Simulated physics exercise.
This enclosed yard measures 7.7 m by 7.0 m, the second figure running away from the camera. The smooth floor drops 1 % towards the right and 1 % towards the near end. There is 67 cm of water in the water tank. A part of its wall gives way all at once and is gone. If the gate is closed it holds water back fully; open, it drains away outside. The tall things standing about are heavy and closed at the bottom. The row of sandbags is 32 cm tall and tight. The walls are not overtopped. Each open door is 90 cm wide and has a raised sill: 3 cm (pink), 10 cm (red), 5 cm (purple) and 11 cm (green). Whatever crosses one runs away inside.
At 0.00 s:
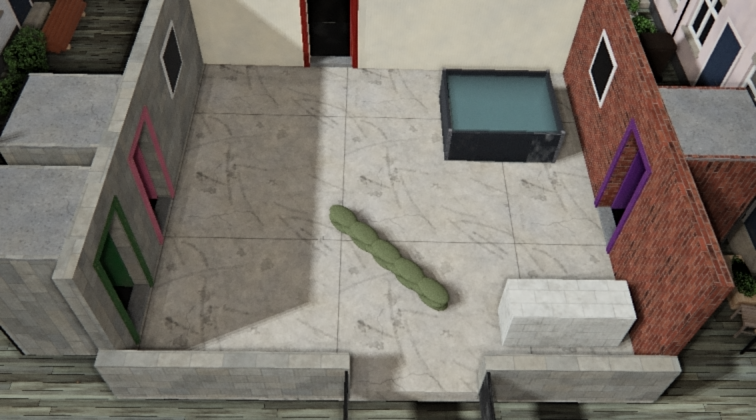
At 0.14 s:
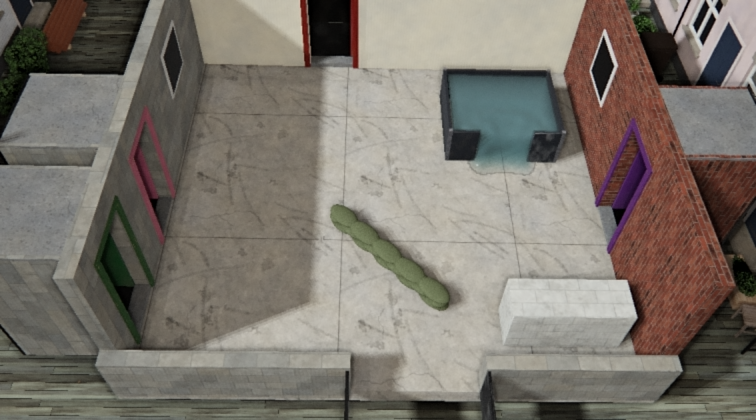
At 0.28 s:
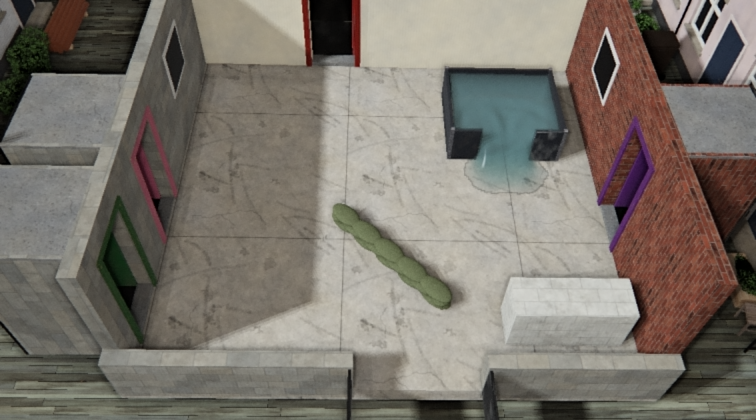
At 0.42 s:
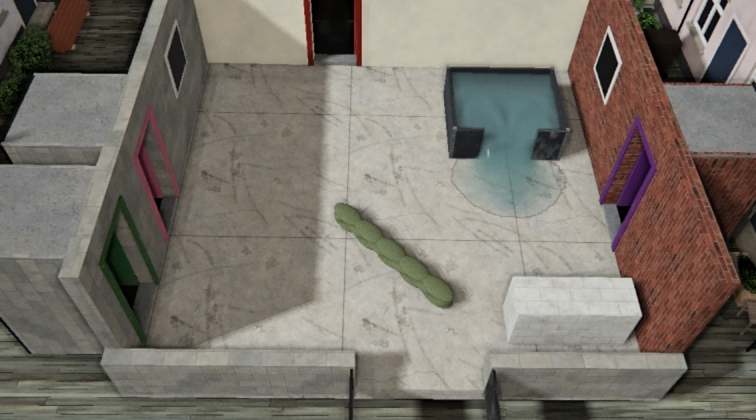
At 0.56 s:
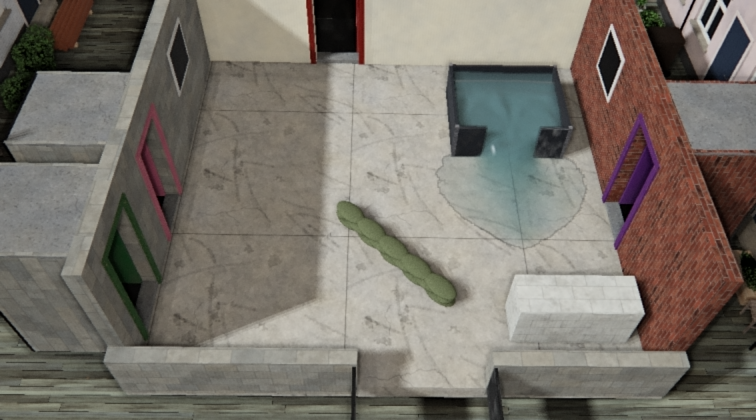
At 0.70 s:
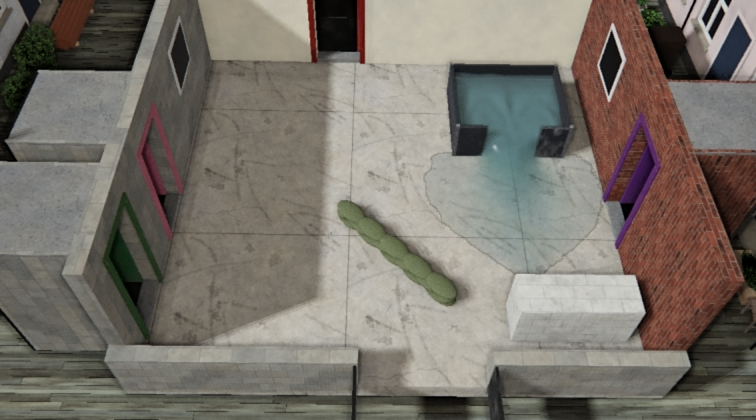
Water pours through a gap that opens in the front wall of a dark tank in an enclosed yard, then fans out across the pale floor toward the white block, while the green hedge-like barrier stays still.
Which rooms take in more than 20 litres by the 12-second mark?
Door by door: At the pink door it keeps below the limit; at the red door it stays under the limit; at the purple door it exceeds the limit; at the green door it does not reach the limit.
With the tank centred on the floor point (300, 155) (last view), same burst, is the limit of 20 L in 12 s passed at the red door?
Against that limit: Red below.
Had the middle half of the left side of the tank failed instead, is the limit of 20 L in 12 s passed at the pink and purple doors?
Then: Pink above, purple not over.
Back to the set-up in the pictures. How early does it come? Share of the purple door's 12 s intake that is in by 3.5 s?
Some 30 per cent by then.
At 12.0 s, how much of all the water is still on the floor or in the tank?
Roughly 66 in a hundred.
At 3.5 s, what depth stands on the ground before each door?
In cm: Pink 0, red 0, purple 14, green 0.
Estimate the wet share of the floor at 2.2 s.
Near 25 per cent is wet.
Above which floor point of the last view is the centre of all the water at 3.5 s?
At about (513, 206).
After 1.4 s water covers 20 % of the floor and is deepest (36 cm) near (506, 158); pink door not reached, red door not reached, purple door 11 cm at the sill, 1 L in, green door not reached.
After 2.2 s water covers 25 % of the floor and is deepest (34 cm) near (645, 374); pink door not reached, red door not reached, purple door 10 cm at the sill, 24 L in, green door not reached.
After 3.5 s water covers 30 % of the floor and is deepest (20 cm) near (645, 374); pink door not reached, red door not reached, purple door 14 cm at the sill, 49 L in, green door not reached.
After 7.0 s water covers 45 % of the floor and is deepest (14 cm) near (645, 374); pink door not reached, red door not reached, purple door 10 cm at the sill, 136 L in, green door not reached.
After 12.0 s water covers 65 % of the floor and is deepest (10 cm) near (645, 374); pink door not reached, red door not reached, purple door 6 cm at the sill, 165 L in, green door not reached.
